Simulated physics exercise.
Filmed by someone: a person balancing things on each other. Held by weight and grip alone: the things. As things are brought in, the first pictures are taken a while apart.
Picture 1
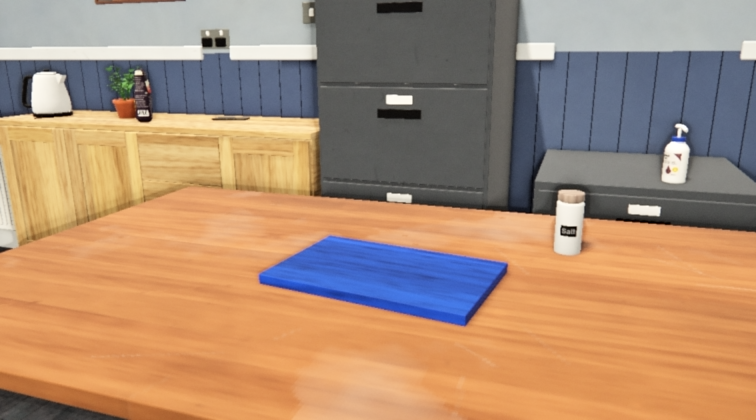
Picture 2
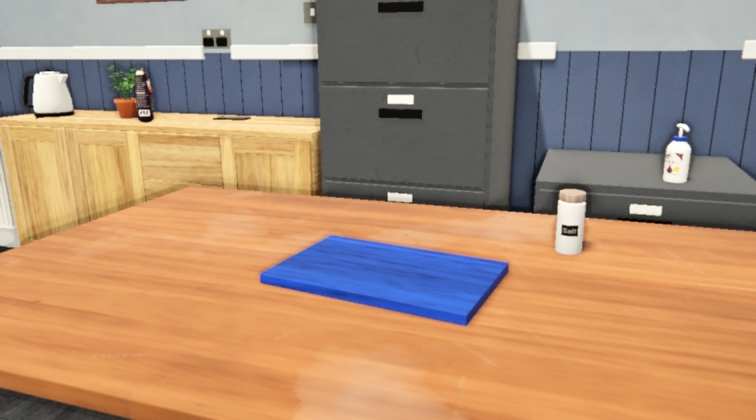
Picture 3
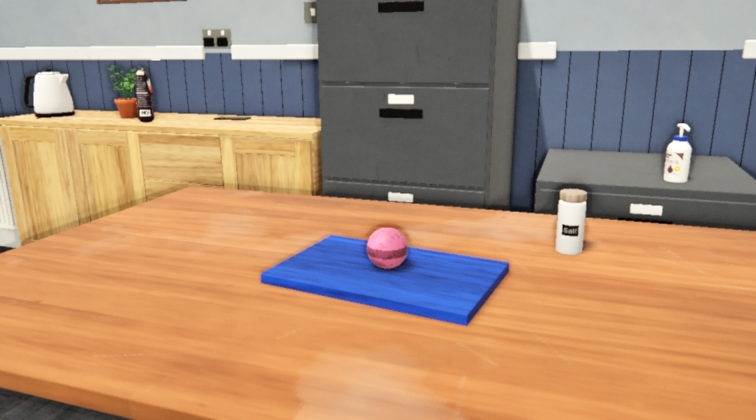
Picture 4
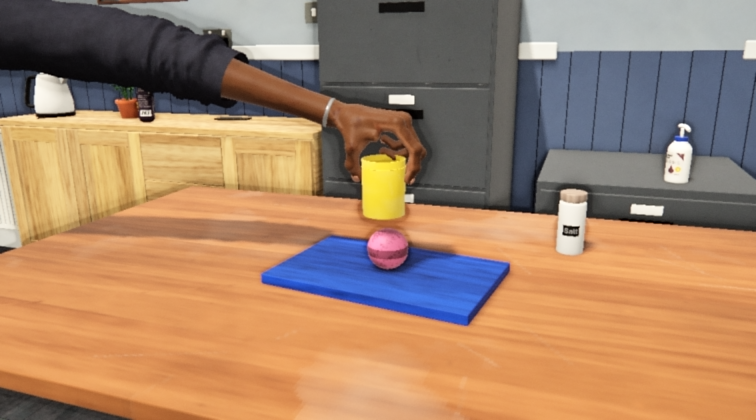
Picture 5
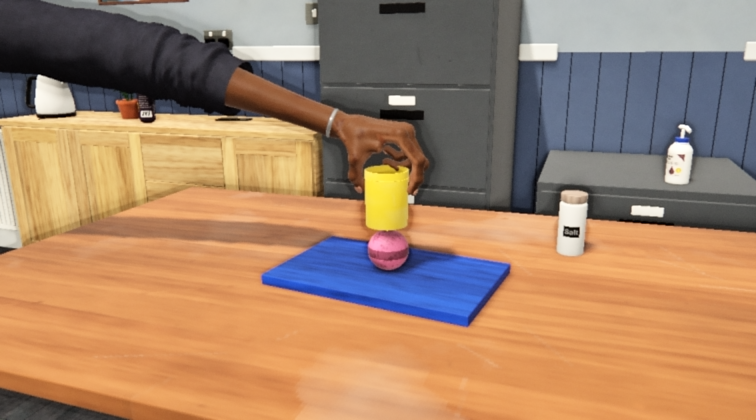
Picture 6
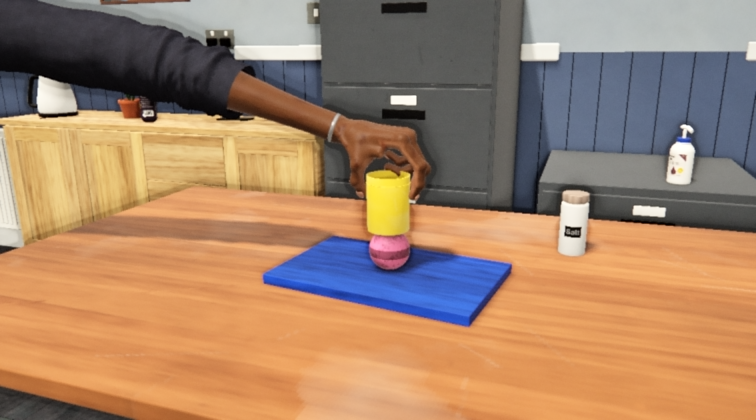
A hand lowers a yellow cup onto a pink ball sitting on a blue board.
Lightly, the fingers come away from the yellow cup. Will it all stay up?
I reckon it doesn't sit tight.
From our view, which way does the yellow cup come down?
Leftwards.
Then, 0.50 s past the last view, yellow cup rocked 36° from its first pose near (368, 205).
Then, 0.70 s past the last view, yellow cup now fallen.
Then, 1.00 s past the last view, nothing new.
Then, 2.30 s past the last view, things are still on the move.
Finally, fallen, yellow cup; the other 3 still in place. Final places as the last picture's camera would see them, yellow cup near (317, 243). The pile gives way.
